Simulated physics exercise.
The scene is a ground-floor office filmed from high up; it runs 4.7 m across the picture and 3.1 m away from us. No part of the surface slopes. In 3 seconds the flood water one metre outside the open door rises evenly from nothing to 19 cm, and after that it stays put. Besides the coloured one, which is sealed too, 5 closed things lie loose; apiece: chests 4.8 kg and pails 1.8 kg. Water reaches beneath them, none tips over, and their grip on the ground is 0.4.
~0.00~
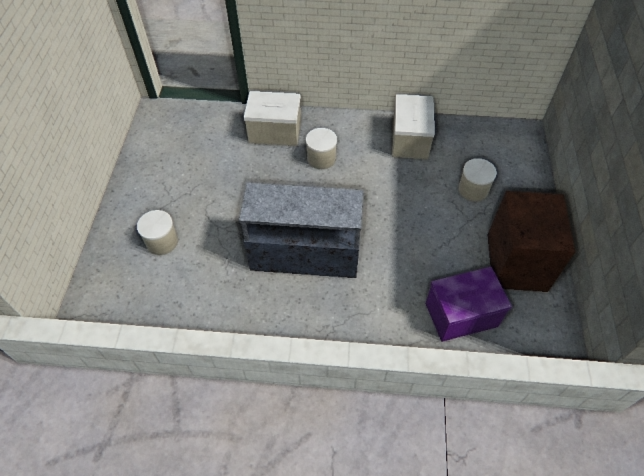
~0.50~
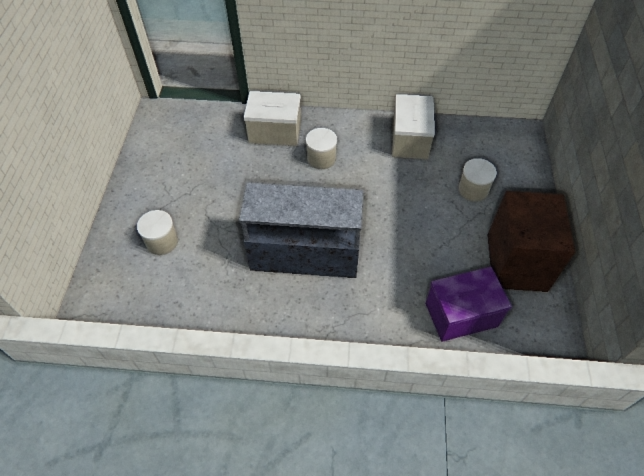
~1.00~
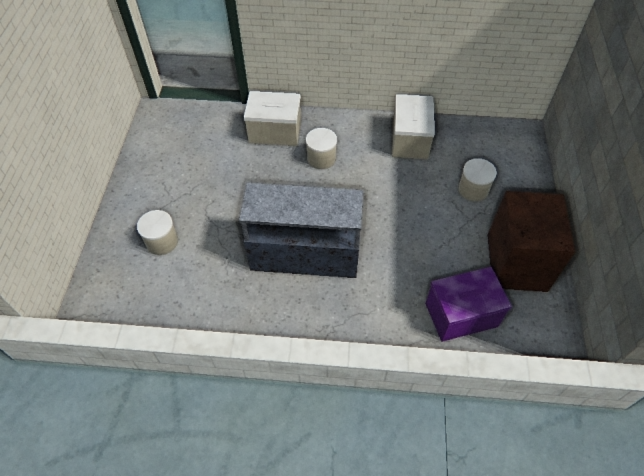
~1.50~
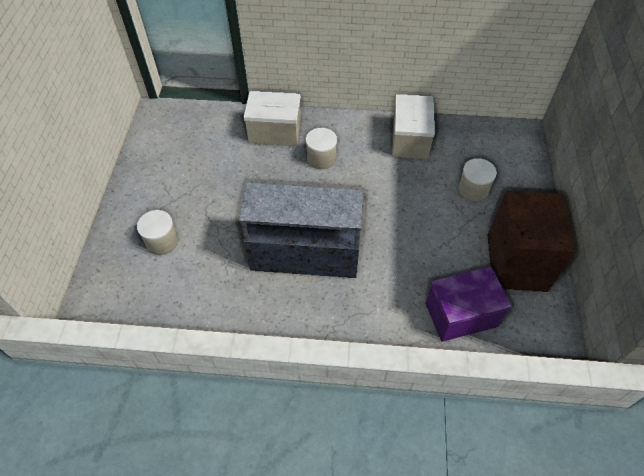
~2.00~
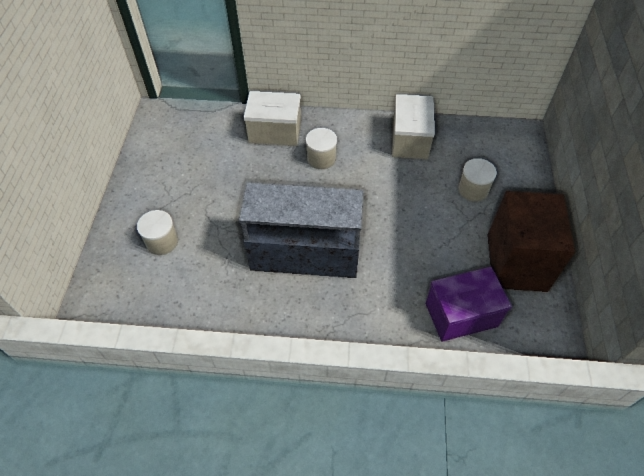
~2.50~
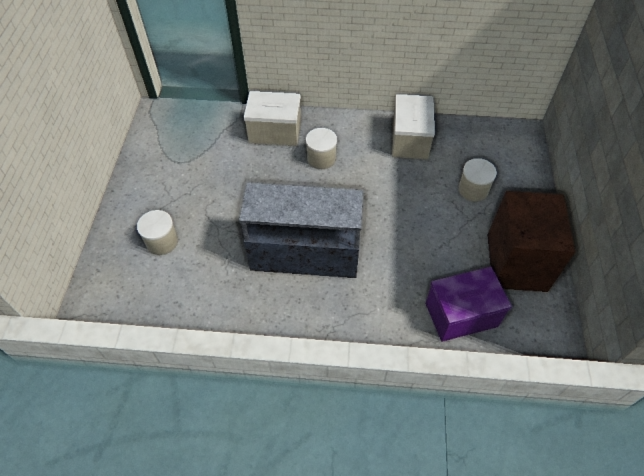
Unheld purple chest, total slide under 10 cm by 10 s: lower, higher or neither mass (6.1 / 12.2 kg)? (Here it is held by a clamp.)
Neither is fine.
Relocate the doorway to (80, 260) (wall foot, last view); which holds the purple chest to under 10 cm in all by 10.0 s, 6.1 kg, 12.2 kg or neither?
So neither mass does it.
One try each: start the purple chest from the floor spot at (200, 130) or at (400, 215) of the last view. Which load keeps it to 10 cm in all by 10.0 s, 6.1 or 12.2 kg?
Going in order: Neither weight works, heavier weight required.
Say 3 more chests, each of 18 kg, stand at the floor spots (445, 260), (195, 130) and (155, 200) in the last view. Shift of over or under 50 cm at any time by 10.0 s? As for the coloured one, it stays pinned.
In turn: Within it, beyond it, beyond it.
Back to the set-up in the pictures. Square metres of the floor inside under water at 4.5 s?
Some 6.0 m2 of it.
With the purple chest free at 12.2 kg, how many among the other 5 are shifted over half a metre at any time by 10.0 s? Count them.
The count comes to 2.
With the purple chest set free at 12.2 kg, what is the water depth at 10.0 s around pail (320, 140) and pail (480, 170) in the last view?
Around 1 cm and 7 cm.
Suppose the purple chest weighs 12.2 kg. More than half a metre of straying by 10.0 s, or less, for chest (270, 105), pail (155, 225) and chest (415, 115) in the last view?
First stays inside, then exceeds it, then stays inside.
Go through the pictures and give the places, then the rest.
The first picture shows the purple chest at (471, 294) rests on the ground; water covers 0.0 m2; 0 of 6 have shifted.
The second picture shows the purple chest at (471, 294), on the bottom; 0.0 m2 under water; 0 of 6 have shifted.
The third picture shows the purple chest at (471, 294) rests on the ground; 0.0 m2 under water; 0 of 6 have shifted.
The fourth picture shows the purple chest at (471, 294), on the bottom; 0.0 m2 under water; 0 of 6 have shifted.
The fifth picture shows the purple chest at (471, 294) rests on the ground; 0.1 m2 under water; 0 of 6 have shifted.
The sixth picture shows the purple chest at (471, 294), on the bottom; 0.7 m2 under water; 0 of 6 have shifted.
After 3.5 s the purple chest would be 0 cm from its start with 6.1 kg and 0 cm from its start with 12.2 kg; 0 cm of water round it then.
After 4.5 s the purple chest would be 0 cm from its start with 6.1 kg and 0 cm from its start with 12.2 kg; 0 cm of water round it then.
After 7.0 s the purple chest would be 14 cm from its start with 6.1 kg and 1 cm from its start with 12.2 kg; 4 cm of water round it then.
After 10.0 s the purple chest would be 84 cm from its start with 6.1 kg and 72 cm from its start with 12.2 kg; 12 cm of water round it then.
